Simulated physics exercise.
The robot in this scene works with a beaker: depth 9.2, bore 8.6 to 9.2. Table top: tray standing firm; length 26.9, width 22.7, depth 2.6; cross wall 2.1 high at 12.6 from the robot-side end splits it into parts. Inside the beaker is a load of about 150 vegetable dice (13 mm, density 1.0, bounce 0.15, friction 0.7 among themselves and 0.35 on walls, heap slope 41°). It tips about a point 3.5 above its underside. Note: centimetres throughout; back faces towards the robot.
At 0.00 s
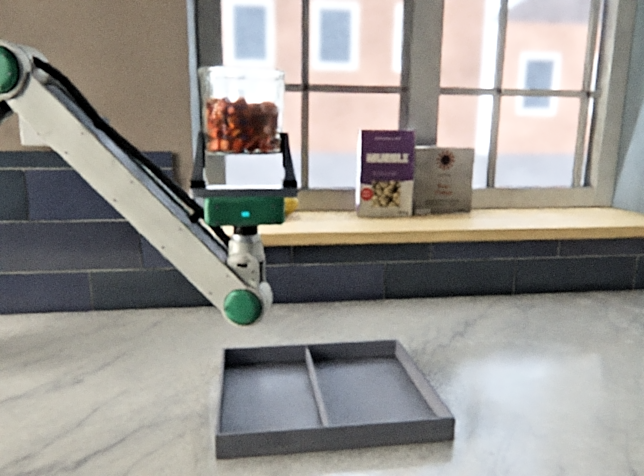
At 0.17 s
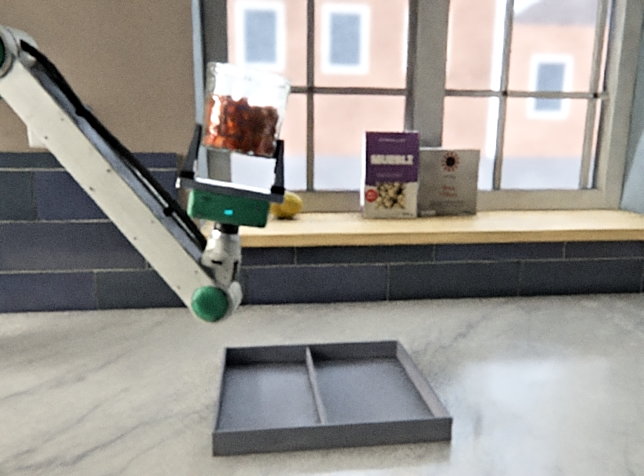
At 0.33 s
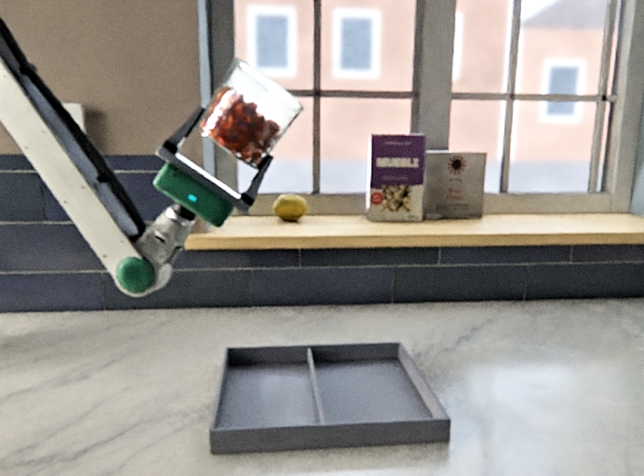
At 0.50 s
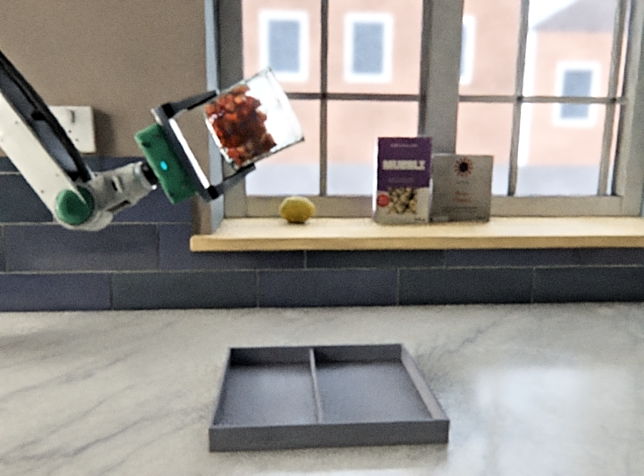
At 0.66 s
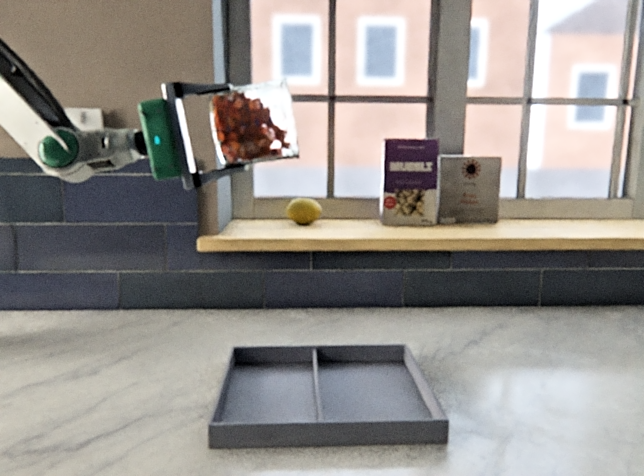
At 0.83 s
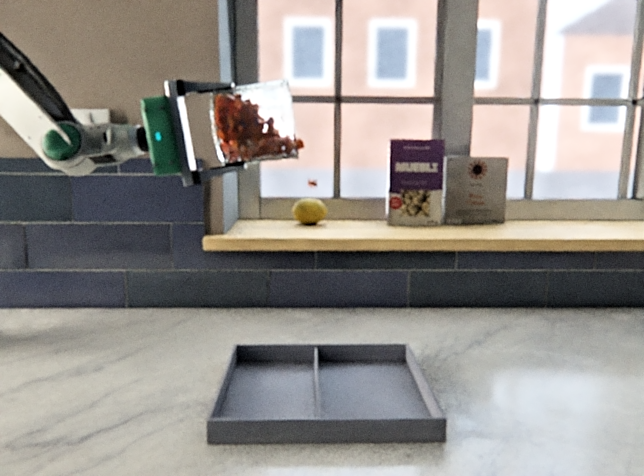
On a marble counter by a window, a robot arm held a clear container of reddish chunks above a divided gray tray, then tilted it rightward until it lay nearly sideways and one piece dropped out.
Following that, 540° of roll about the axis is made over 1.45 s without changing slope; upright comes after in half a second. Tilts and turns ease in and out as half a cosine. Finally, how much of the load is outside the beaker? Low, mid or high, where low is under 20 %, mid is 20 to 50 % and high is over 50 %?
Mid.
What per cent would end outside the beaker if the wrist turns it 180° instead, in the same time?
Then about 15 per cent.
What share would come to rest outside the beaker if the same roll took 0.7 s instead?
Then roughly 10 %.
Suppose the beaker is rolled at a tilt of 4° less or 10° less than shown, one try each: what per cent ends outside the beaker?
About 25 and 5 per cent.
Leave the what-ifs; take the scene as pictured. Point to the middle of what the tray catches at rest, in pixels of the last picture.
Roughly at pixel (351, 381).
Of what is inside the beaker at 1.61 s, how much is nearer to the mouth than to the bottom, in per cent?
Looks like around 40 per cent to me.
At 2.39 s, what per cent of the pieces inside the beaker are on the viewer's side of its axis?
That comes to around 35 per cent.
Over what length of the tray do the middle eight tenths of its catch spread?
Spread length: Close to 10 cm.
After 1.61 s, tipped 82°, highest piece 40 above the table; 130 in the beaker, 11 in the far-side part, 7 in flight or on a rim.
After 2.39 s, tipped 73°, highest piece 38 above the table; 97 in the beaker, 51 in the far-side part.
After 2.98 s, upright, highest piece 41 above the table; 97 in the beaker, 51 in the far-side part.
After 3.68 s, upright, highest piece 41 above the table; 97 in the beaker, 51 in the far-side part.
In the end, 97 in the beaker, 51 in the far-side part. That is 34 % outside the beaker.
